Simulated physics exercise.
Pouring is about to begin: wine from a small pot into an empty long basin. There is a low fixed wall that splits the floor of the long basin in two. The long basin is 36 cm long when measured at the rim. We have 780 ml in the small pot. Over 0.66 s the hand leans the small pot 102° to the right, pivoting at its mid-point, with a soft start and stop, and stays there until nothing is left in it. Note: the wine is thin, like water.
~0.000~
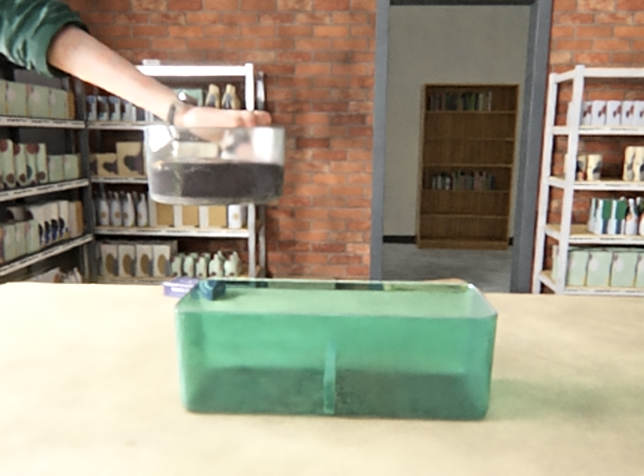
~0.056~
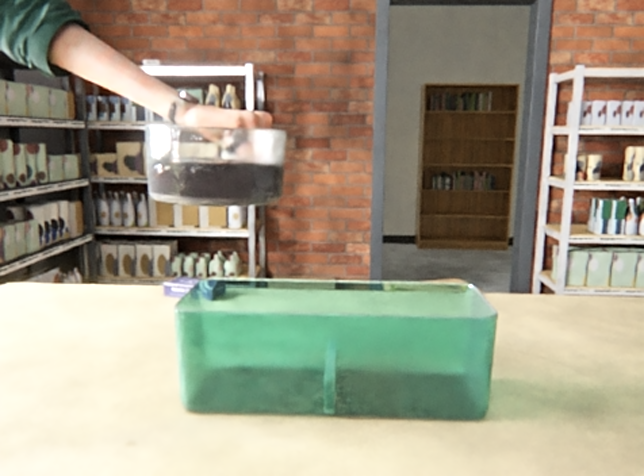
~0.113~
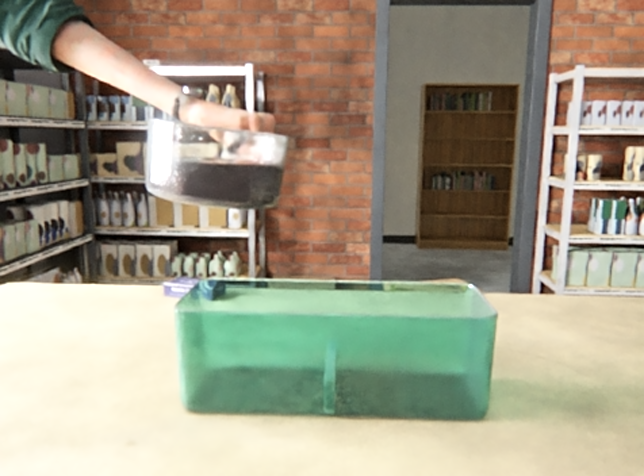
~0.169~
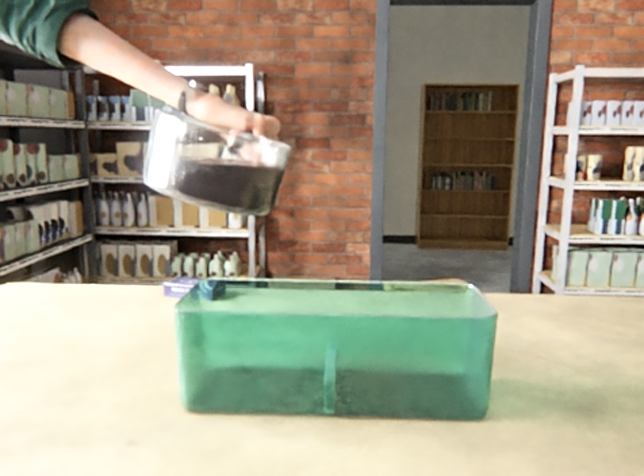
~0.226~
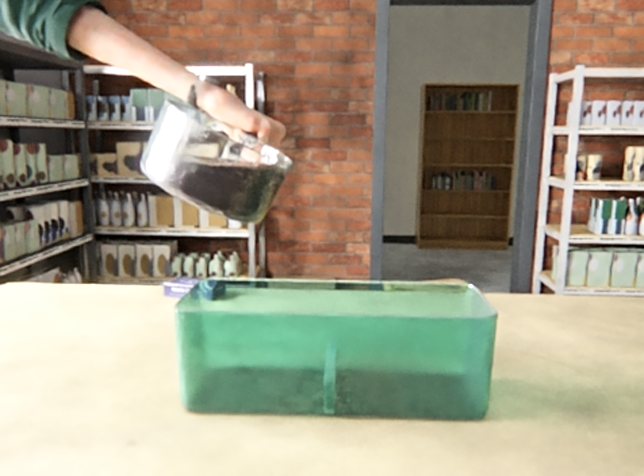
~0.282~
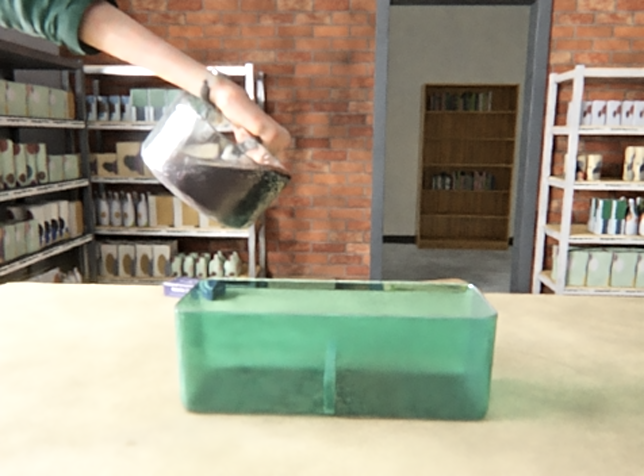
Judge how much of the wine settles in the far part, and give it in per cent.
Some 35 per cent settles in the far part.
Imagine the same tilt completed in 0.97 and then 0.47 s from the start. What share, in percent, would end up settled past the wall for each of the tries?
Try 1: Approx. 45 %; try 2: Approx. 20 %.
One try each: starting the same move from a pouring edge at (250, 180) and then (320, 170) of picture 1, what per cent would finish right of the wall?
15 per cent first, 70 per cent second.
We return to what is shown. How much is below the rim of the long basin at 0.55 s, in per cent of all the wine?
Some 22 per cent.
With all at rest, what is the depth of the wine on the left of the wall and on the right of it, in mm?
Final reading - left some 22 mm, right some 12 mm.
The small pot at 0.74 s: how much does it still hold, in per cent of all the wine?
Roughly 10 percent remains.
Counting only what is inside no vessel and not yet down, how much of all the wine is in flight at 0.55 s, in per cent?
Some 46 per cent.
Then, 0.55 s in, the tilt is 95° and 31 per cent is still to pour, 11 is left of the wall and 12 right of it.
Then, 0.74 s in, the tilt is 102° and 10 per cent is still to pour, 48 is left of the wall and 33 right of it.
Then, 0.94 s in, the tilt is 102° and 2 per cent is still to pour, 59 is left of the wall and 34 right of it.
Then, 1.16 s in, the tilt is 102° and 0 per cent is still to pour, 63 is left of the wall and 35 right of it.
Finally, 64 per cent lies left of the wall, 35 right of it and 2 outside.
